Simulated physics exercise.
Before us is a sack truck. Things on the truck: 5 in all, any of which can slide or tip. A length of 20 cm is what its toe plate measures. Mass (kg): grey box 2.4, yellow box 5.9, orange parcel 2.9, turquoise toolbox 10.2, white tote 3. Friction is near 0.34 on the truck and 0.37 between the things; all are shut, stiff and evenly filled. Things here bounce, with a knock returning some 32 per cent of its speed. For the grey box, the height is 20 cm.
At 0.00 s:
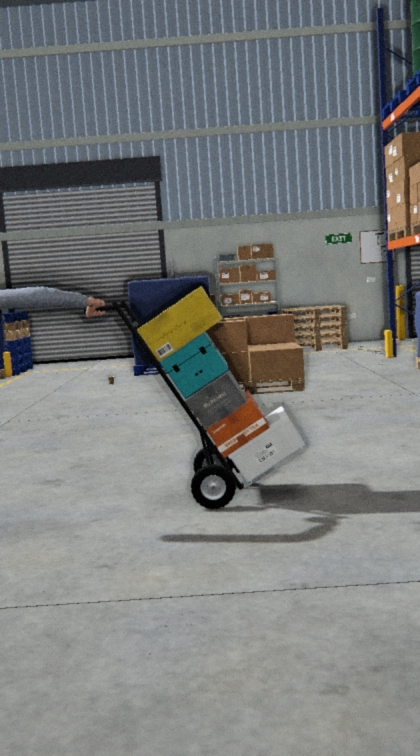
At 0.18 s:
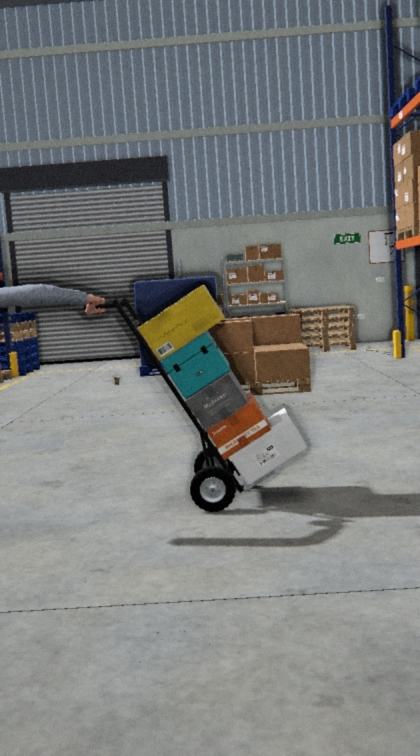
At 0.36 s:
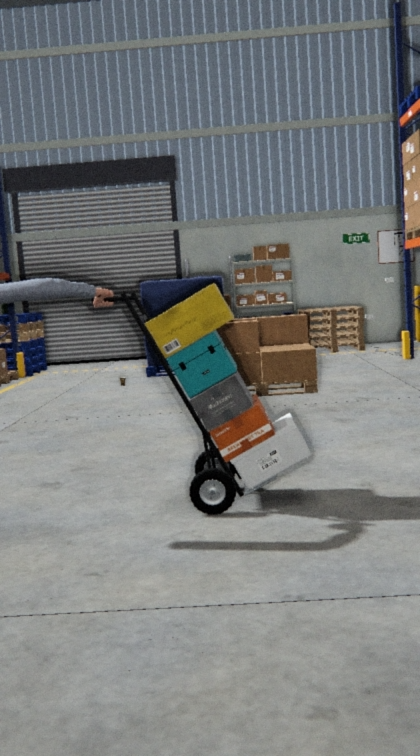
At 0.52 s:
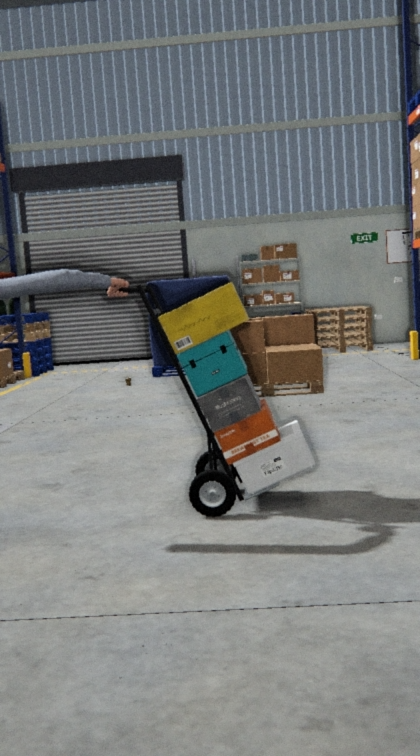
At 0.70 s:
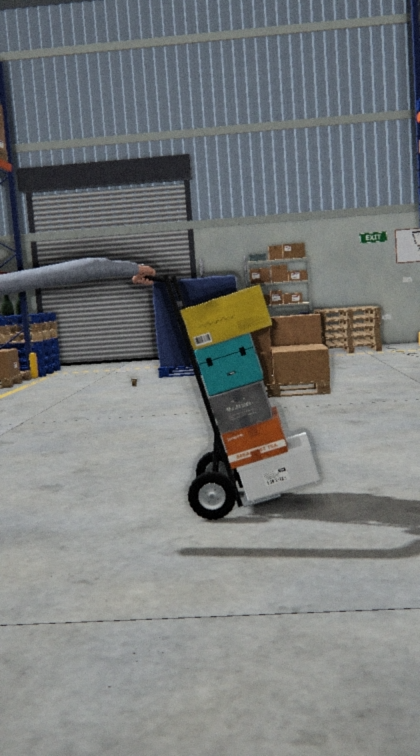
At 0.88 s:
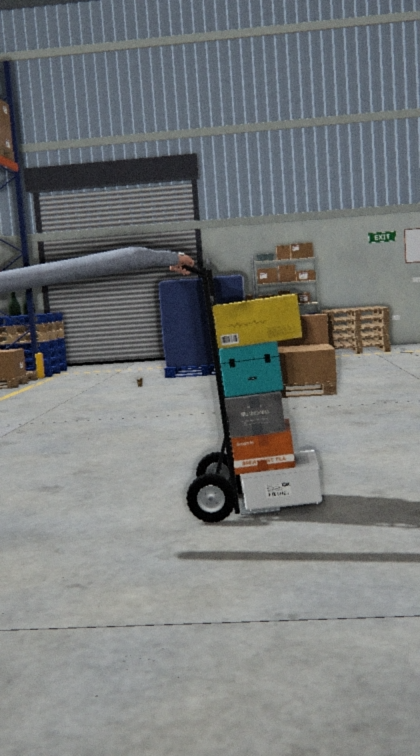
The video shows a sack truck stacked with a white tote, orange parcel, grey box, turquoise toolbox and yellow box, leaning back to the left in a warehouse as an outstretched arm pushes its handle rightward, bringing it nearly upright.
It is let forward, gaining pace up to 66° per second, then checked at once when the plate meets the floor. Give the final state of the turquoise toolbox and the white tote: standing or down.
As I see it, the turquoise toolbox ends up off its base, the white tote ends up on its base.
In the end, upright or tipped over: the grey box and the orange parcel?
Here's how it ends: The grey box comes down, and the orange parcel never goes down.
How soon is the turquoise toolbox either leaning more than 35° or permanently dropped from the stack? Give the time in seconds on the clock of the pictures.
Somewhere about 1.6 s.
After 1.28 s, truck upright; turquoise toolbox tipped 8° from how it sat near (296, 368); white tote tipped 3° from how it sat near (281, 484); yellow box tipped 8° from how it sat.
After 1.78 s, truck upright; yellow box and turquoise toolbox now dropped from the stack; grey box tipped 73° from how it sat.
After 2.28 s, truck upright; grey box now dropped from the stack; white tote tipped 3° from how it sat near (279, 484); orange parcel tipped 4° from how it sat.
At rest (3.4 s), dropped from the stack and tipped over, grey box, yellow box and turquoise toolbox; the other 2 in place, give or take 10 cm. Seen from the same camera at the end, turquoise toolbox near (387, 473), white tote near (279, 484).
